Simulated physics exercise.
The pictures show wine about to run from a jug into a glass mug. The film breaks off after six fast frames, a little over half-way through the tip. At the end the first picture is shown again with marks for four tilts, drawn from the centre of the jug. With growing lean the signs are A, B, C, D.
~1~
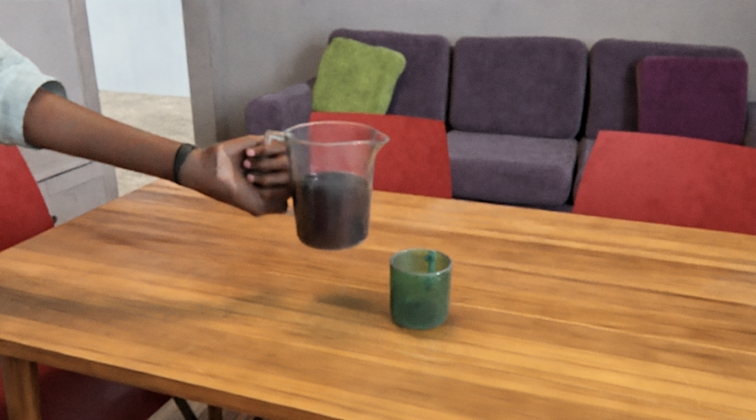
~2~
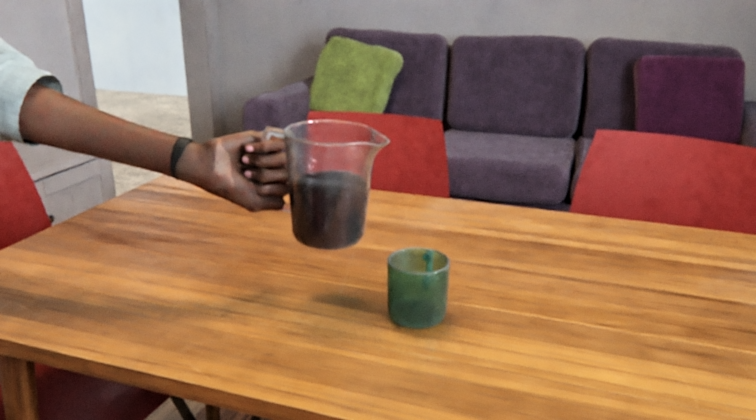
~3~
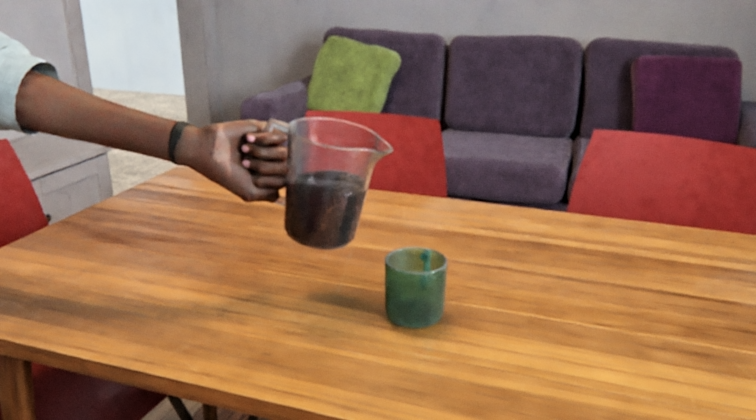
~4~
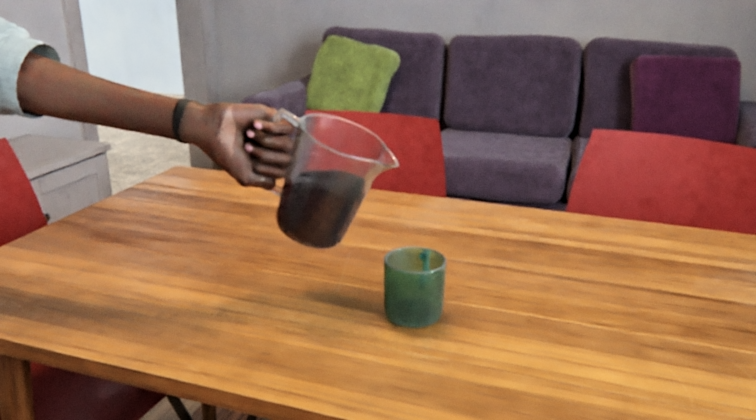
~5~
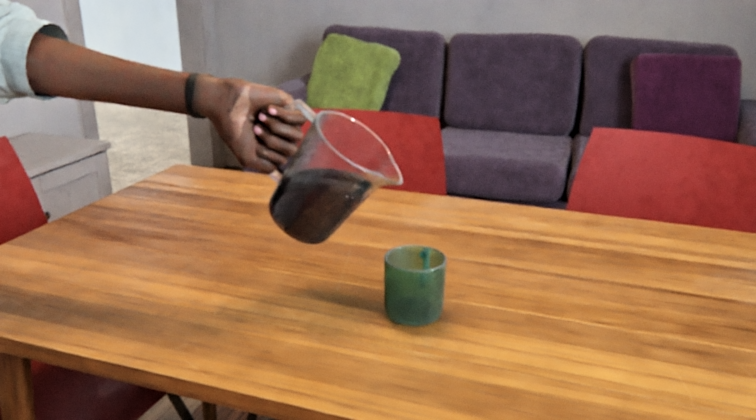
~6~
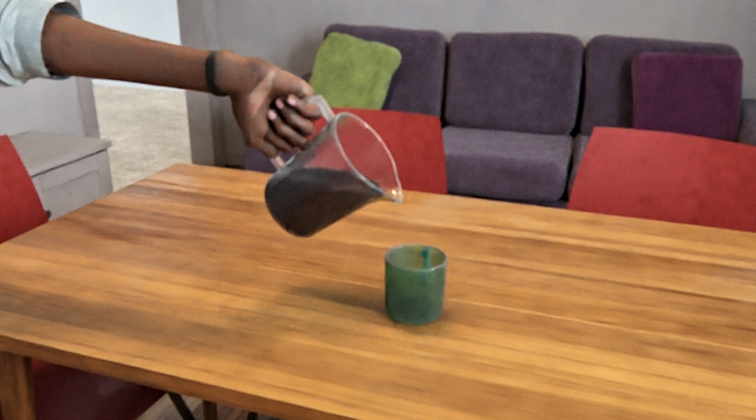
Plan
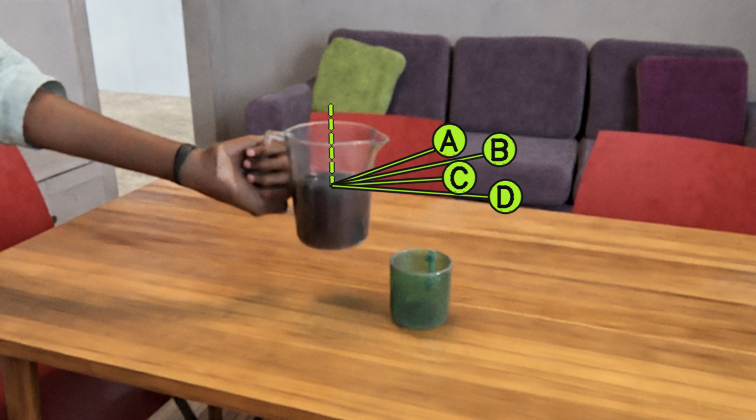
A hand held a clear jug of dark liquid upright above a wooden table, then steadily tilted it to the right toward a green glass mug, with nothing leaving the spout.
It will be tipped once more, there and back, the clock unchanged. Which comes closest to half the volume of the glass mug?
A works best here.
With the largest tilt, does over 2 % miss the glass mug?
Yes, it does.
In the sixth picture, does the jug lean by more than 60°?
No.
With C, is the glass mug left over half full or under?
Over.
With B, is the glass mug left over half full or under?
Over half.
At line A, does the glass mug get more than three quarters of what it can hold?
No.
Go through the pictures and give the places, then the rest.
The first frame shows upright, lip at (387, 140); rim of the glass mug round (421, 261); nothing has left yet.
The second frame shows tipped about 3°, lip at (387, 142); nothing has left yet.
The third frame shows tipped about 10°, lip at (391, 151); nothing has left yet.
The fourth frame shows tipped about 22°, lip at (396, 165); nothing has left yet.
The fifth frame shows tipped about 36°, lip at (401, 182); nothing has left yet.
The sixth frame shows tipped about 50°, lip at (400, 201); nothing has left yet.
In lime, A at (434, 149); B at (483, 154); C at (442, 178); D at (488, 197).
If A is chosen, the glass mug ends with about 51 % of what it can hold.
If B is chosen, the glass mug ends with about 81 % of what it can hold.
If C is chosen, the glass mug ends with about 93 % of what it can hold; 11 % of the wine is spilt.
If D is chosen, the glass mug is filled to the brim; 24 % of the wine is spilt.
